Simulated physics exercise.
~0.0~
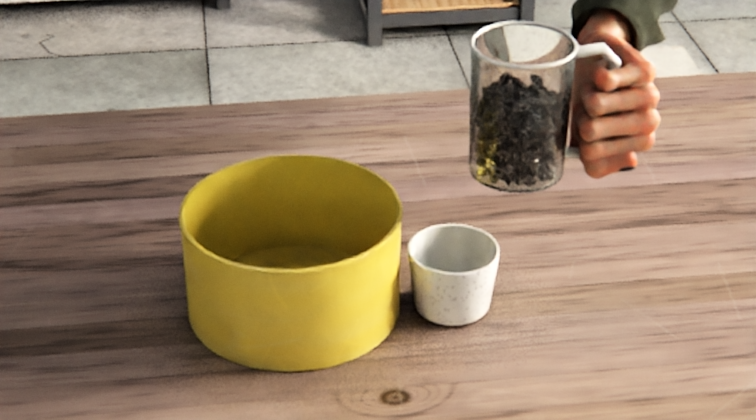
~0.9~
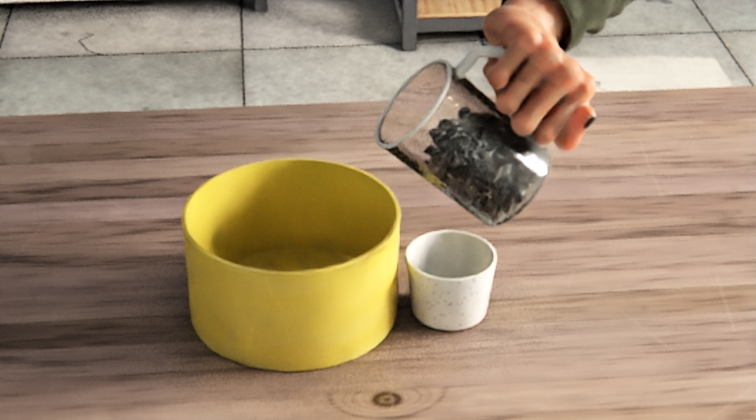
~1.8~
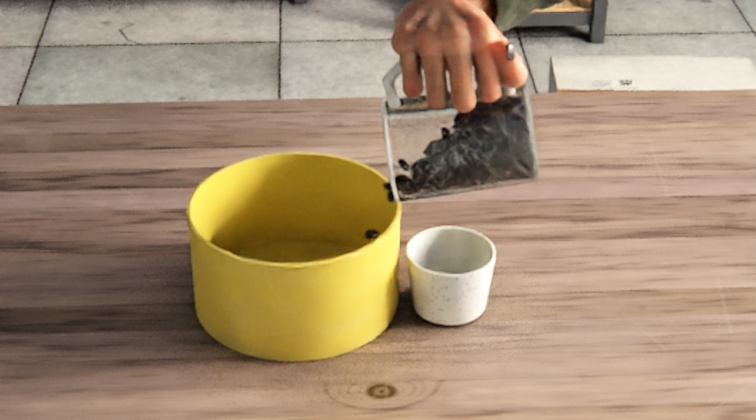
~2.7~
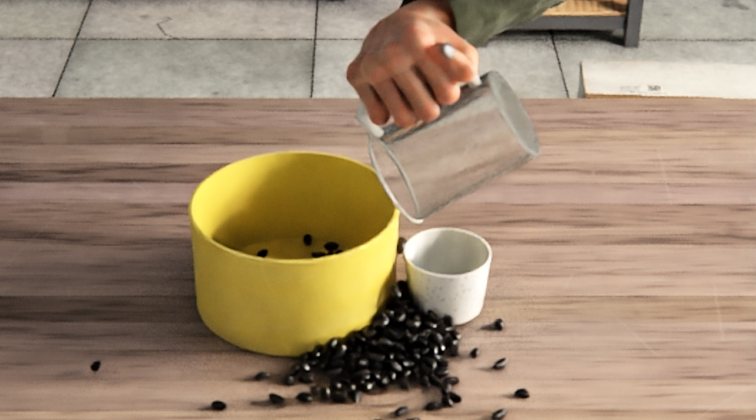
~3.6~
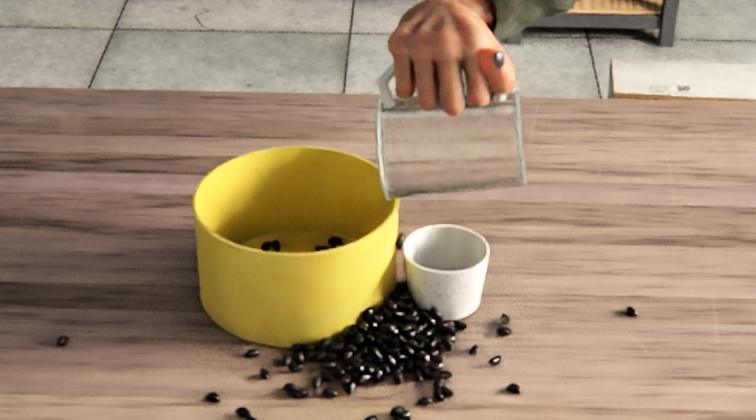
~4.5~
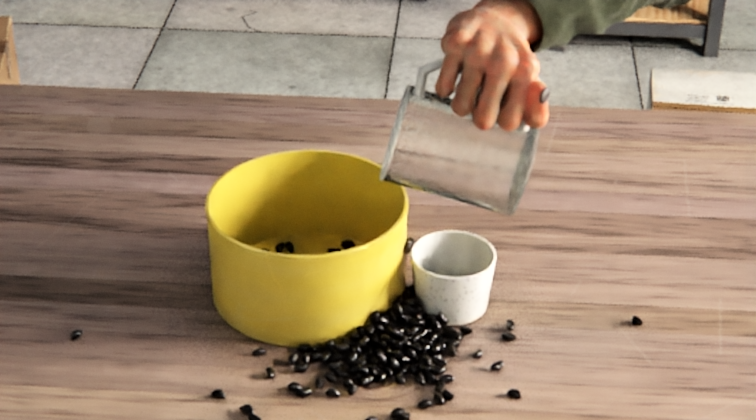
A hand tips black beans from a clear cup, spilling most beside the yellow pot.
